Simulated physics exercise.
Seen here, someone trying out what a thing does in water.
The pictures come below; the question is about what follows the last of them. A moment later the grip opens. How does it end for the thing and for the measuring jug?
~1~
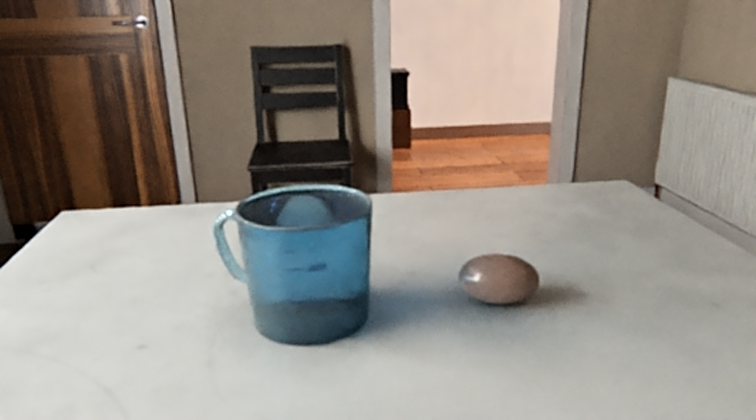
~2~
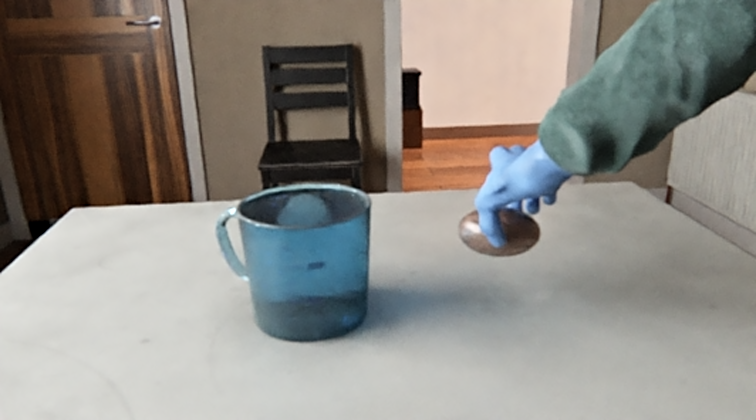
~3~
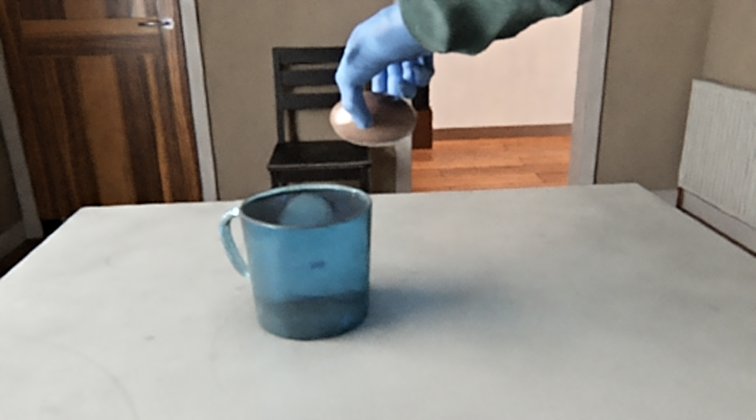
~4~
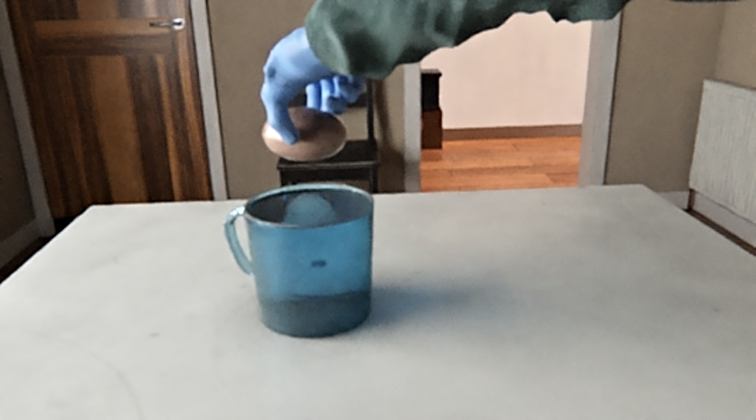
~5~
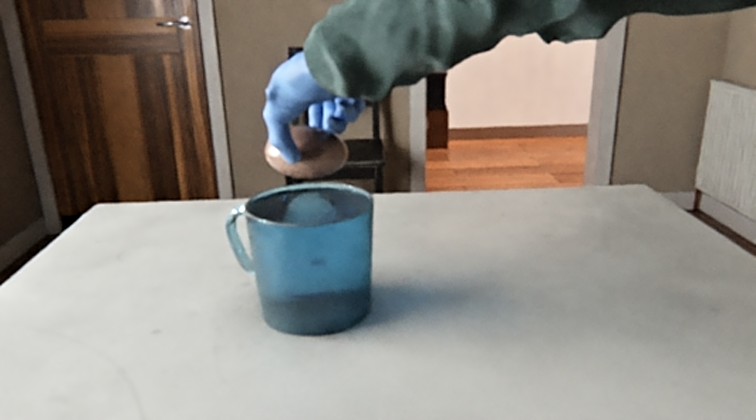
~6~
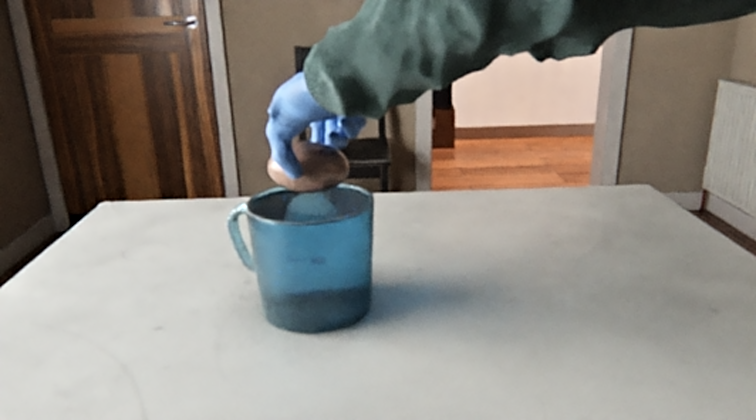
Once released it goes down; meanwhile the measuring jug pours over the edge.
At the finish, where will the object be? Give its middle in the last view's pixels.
Resting centre, last frame: About (315, 279).
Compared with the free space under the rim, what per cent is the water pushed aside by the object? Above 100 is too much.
That works out to about 250 in a hundred.
Soon after, the stone enters the water; the measuring jug is full to the brim.
Later, the stone goes on down; the measuring jug is full to the brim; some has gone over the rim.
In the end, the stone lies on the bottom; the measuring jug is full to the brim; some has gone over the rim.
